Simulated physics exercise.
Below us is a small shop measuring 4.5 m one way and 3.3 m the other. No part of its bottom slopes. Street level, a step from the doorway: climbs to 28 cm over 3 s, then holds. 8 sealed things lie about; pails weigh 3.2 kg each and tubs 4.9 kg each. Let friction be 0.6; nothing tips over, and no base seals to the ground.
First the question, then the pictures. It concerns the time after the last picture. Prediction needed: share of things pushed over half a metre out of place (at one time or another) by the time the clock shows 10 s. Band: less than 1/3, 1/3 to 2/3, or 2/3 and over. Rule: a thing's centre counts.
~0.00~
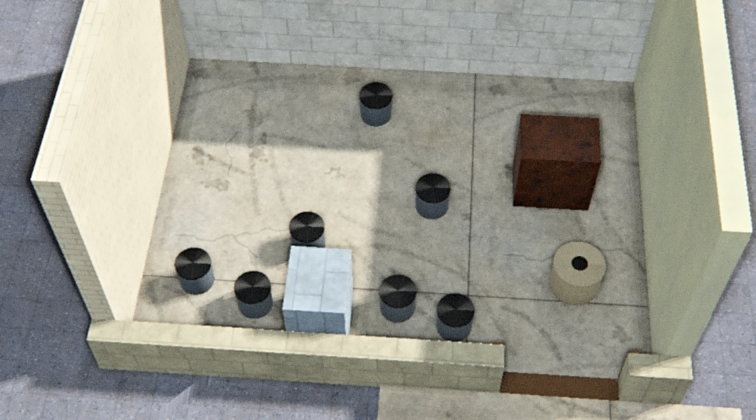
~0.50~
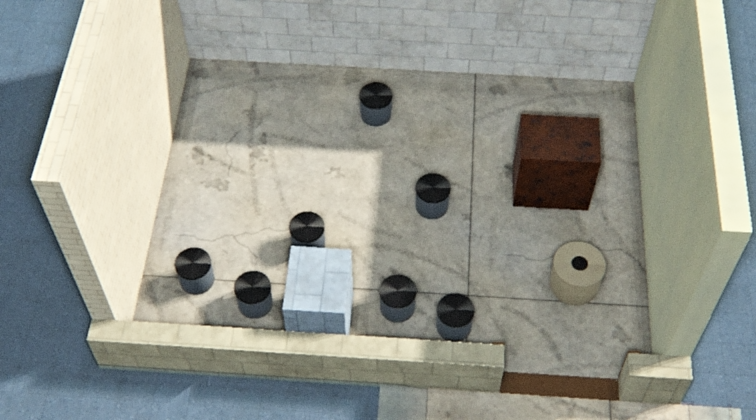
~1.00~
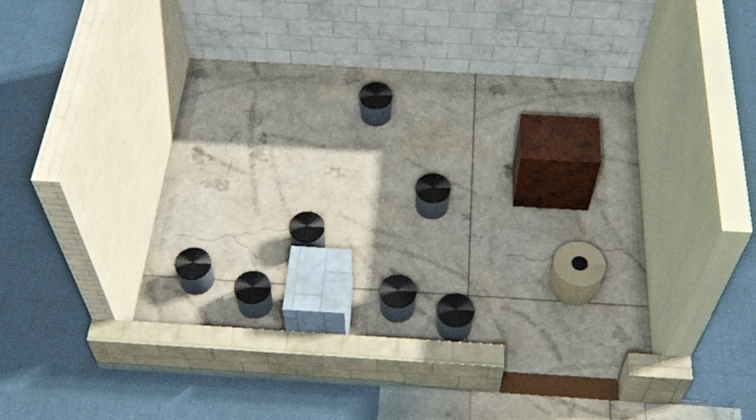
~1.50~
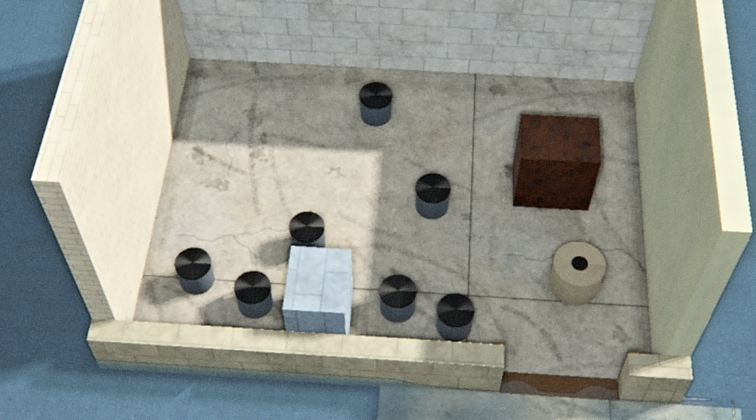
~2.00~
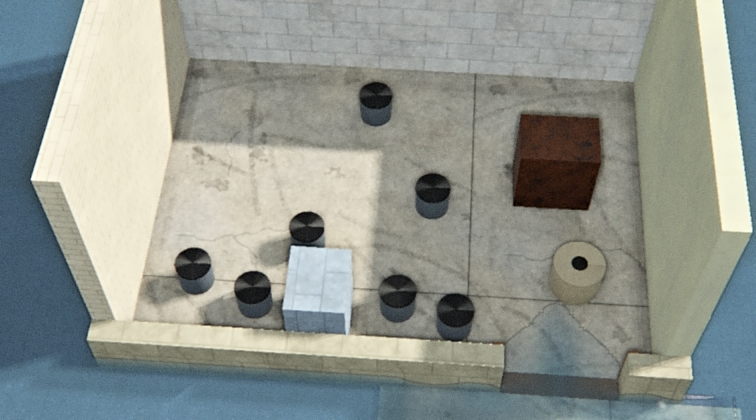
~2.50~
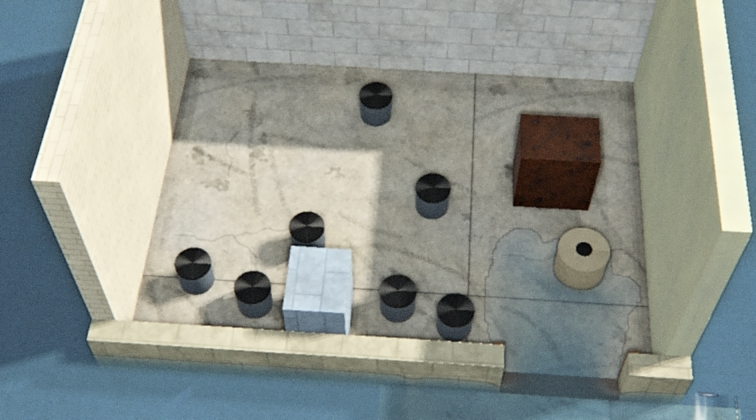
Band: 1/3 to 2/3.
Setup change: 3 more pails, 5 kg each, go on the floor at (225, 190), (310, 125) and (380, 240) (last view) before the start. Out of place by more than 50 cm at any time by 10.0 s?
Respectively, higher, higher and lower.
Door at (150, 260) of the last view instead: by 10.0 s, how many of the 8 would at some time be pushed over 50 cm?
Count: 6.
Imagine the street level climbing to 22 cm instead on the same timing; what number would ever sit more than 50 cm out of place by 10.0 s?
The answer would then be 4.
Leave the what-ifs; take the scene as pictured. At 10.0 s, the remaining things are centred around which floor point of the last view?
Somewhere near (325, 255).
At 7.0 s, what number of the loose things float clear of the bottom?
Count: 3.
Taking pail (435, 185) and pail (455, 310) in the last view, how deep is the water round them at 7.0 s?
I'd put it at 15 cm and 2 cm respectively.
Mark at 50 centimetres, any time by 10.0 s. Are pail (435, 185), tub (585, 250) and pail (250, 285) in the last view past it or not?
In turn: Above the mark, above the mark, below the mark.
After 3.5 s 1 of 8 are over 50 cm from their spots; 1 afloat.
After 4.5 s 2 of 8 are over 50 cm from their spots; 1 afloat.
After 7.0 s 3 of 8 are over 50 cm from their spots; 3 afloat.
After 10.0 s 4 of 8 are over 50 cm from their spots, and 4 have been at some point; 6 afloat.
